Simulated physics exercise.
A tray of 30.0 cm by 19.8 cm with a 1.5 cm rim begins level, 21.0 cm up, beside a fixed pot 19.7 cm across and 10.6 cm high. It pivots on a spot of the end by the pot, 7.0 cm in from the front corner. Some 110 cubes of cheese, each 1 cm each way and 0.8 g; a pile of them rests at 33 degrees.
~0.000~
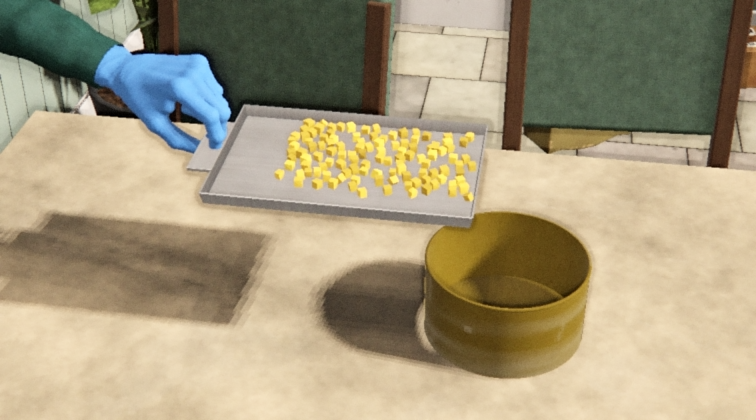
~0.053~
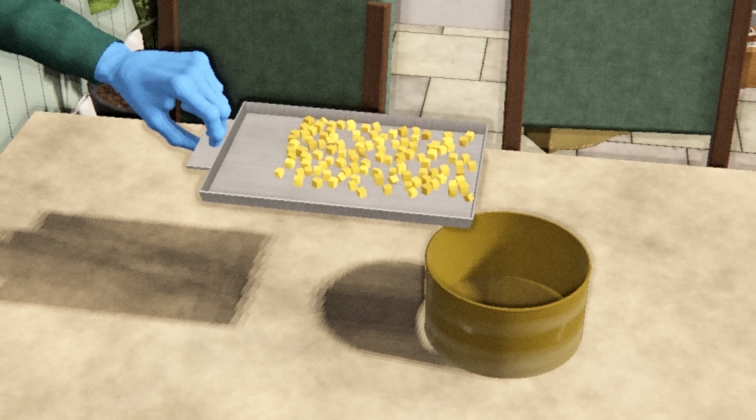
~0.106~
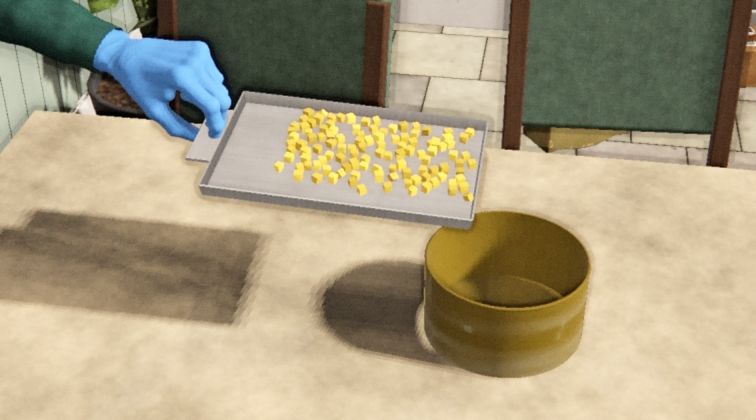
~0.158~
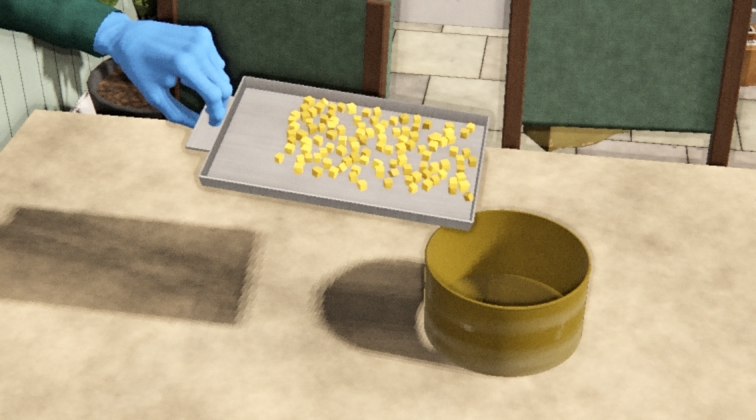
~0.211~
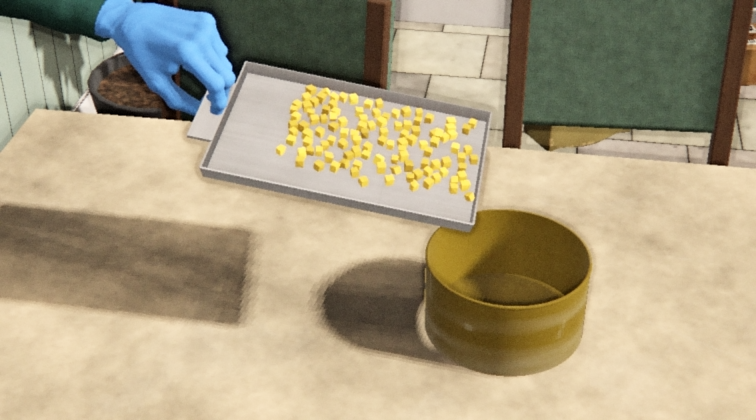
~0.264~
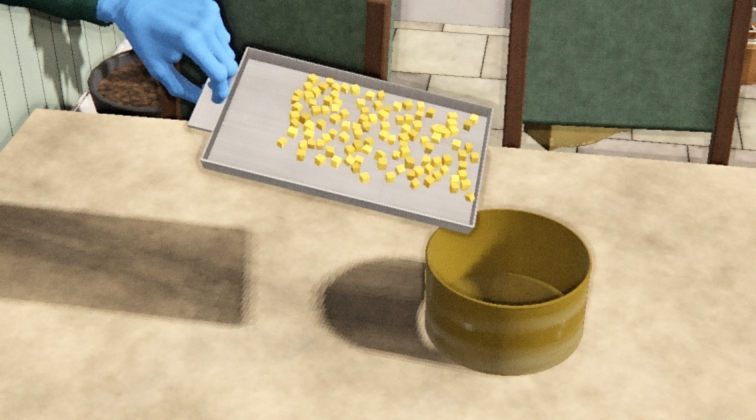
A grey tray scattered with small yellow cubes, gripped at its left end by a blue-gloved hand in a dark green sleeve, hangs above a pale tabletop, seen from above by a still camera. An open brownish-gold pot stands below its right end, with green-panelled chairs behind. The tray starts level, then its left end rises steadily with the hand, slanting it rightward while the cubes keep their places on it.
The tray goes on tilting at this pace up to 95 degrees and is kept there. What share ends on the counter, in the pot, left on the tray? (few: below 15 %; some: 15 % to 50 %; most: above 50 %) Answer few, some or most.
Counter: Most, pot: Some, tray: Few.
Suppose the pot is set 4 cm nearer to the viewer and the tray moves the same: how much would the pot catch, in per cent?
Then about 85 per cent.
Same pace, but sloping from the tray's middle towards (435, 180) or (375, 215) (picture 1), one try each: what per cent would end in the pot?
Some 90 and 20 per cent.
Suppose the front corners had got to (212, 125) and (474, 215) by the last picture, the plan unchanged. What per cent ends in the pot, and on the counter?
Pot 85, counter 10.
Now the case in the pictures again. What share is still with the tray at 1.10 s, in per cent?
Some 50 per cent of the load.
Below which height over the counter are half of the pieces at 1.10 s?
Some 14 cm.
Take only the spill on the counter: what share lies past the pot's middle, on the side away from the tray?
About 50 per cent.
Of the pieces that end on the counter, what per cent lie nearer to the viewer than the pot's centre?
About 100 per cent.
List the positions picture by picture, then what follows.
The first picture shows tray tilt 0 degrees, front corners at (203, 192) and (470, 216); middle of the pieces at (380, 159); pot at (508, 258).
The second picture shows tray tilt 1 degrees, front corners at (202, 190) and (470, 217); middle of the pieces at (380, 158).
The third picture shows tray tilt 4 degrees, front corners at (202, 184) and (470, 218), lowest corner right front; middle of the pieces at (379, 153).
The fourth picture shows tray tilt 7 degrees, front corners at (202, 175) and (470, 220), lowest corner right front; middle of the pieces at (380, 147).
The fifth picture shows tray tilt 11 degrees, front corners at (203, 166) and (471, 222), lowest corner right front; middle of the pieces at (382, 141).
The sixth picture shows tray tilt 15 degrees, front corners at (204, 158) and (471, 224), lowest corner right front; middle of the pieces at (383, 136); pot at (508, 255). Its pace works out near 75 degrees a second.
After 0.77 s, tilt 53 degrees; the tray holds 100 %, the pot 0 %.
After 1.10 s, tilt 78 degrees; the tray holds 50 %, the pot 10 %.
Then, at 1.53 s, tilt 95 degrees; the tray holds 5 %, the pot 30 %.
In the end, at 2.7 s, counter 65 %, pot 35 %, tray 0 %.
